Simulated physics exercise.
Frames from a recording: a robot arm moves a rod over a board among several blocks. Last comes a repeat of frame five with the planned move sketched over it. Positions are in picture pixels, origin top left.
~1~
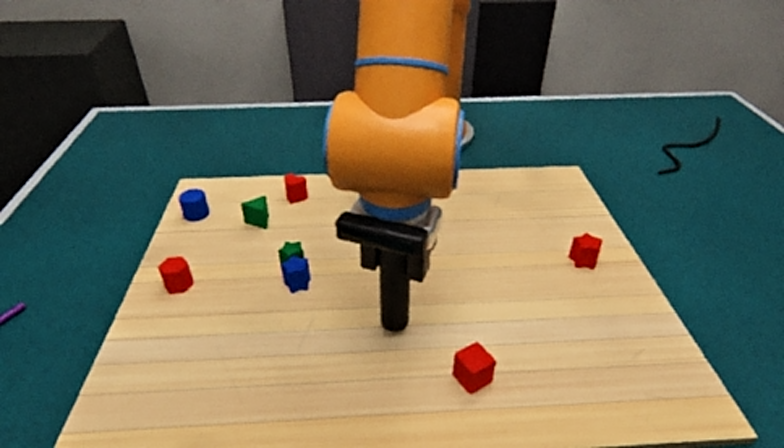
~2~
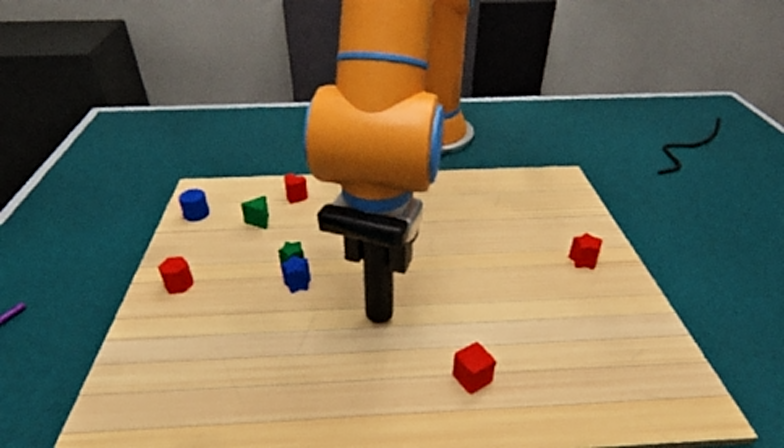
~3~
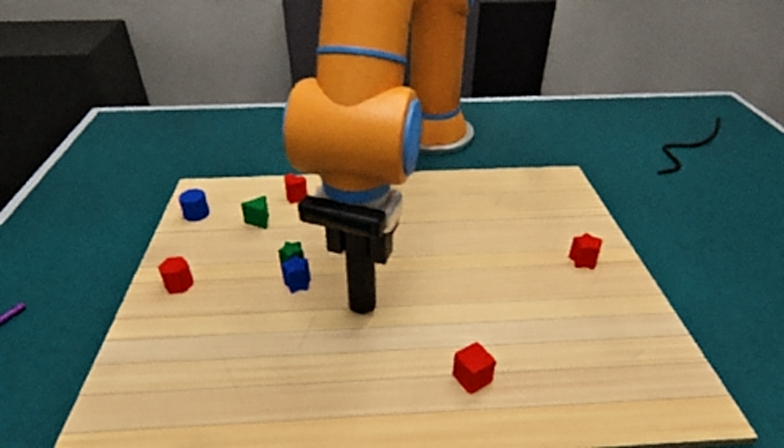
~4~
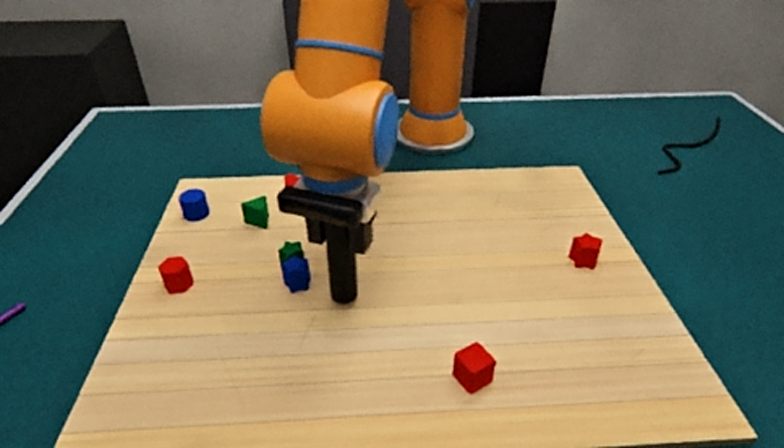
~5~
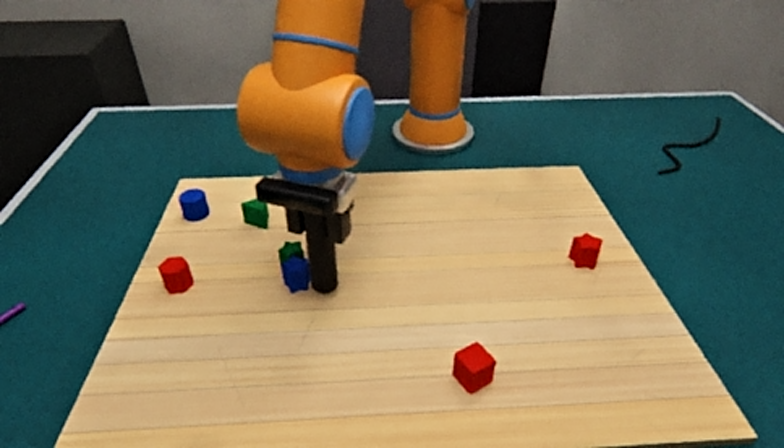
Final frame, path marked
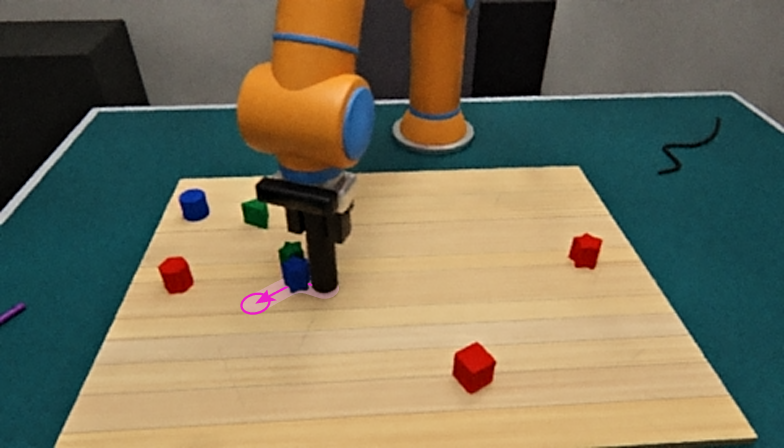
An orange robot arm with blue bands holds a black rod upright over a pale wooden board on a dark green table, seen from the front and slightly above by a still camera. Red, blue and green blocks lie scattered across the board, with a green and a blue one close together left of centre. The arm sweeps the rod steadily leftward and slightly back, up beside that pair, while the blocks stay still.
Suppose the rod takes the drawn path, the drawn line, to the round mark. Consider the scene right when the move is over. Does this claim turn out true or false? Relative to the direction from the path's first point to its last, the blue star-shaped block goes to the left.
My answer: False.
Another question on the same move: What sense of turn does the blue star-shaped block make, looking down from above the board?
Seen from above, clockwise.
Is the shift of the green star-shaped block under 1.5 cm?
Answer: Yes.
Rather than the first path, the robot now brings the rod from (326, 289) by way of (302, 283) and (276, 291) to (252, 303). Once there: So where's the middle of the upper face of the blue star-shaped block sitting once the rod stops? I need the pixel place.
Put as a pixel place, it's (250, 263).
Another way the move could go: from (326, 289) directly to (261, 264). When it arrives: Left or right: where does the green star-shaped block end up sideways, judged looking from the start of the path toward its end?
Off to the right side.
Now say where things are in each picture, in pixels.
The first picture shows tip of the rod at (395, 321), middles of tops, green star-shaped block at (291, 247), blue star-shaped block at (295, 264).
The second picture shows rod at (379, 313), nothing pushed.
The third picture shows rod at (363, 304), nothing pushed.
The fourth picture shows rod at (344, 294), nothing pushed.
The fifth picture shows rod at (325, 284), green star-shaped block at (291, 247), blue star-shaped block at (295, 264).
The line goes from (326, 289) via (303, 283) and (279, 291), ending at (256, 303).
The first path, step by step. One third of the way, rod at (301, 279); green star-shaped block at (286, 246), turned 45° clockwise; blue star-shaped block at (276, 261).
Two thirds of the way, rod at (277, 287); green star-shaped block at (286, 246), turned 45° clockwise; blue star-shaped block at (256, 262), turned 30° clockwise.
At the end, rod at (254, 298); green star-shaped block at (286, 246), turned 45° clockwise; blue star-shaped block at (253, 263), turned 55° clockwise.
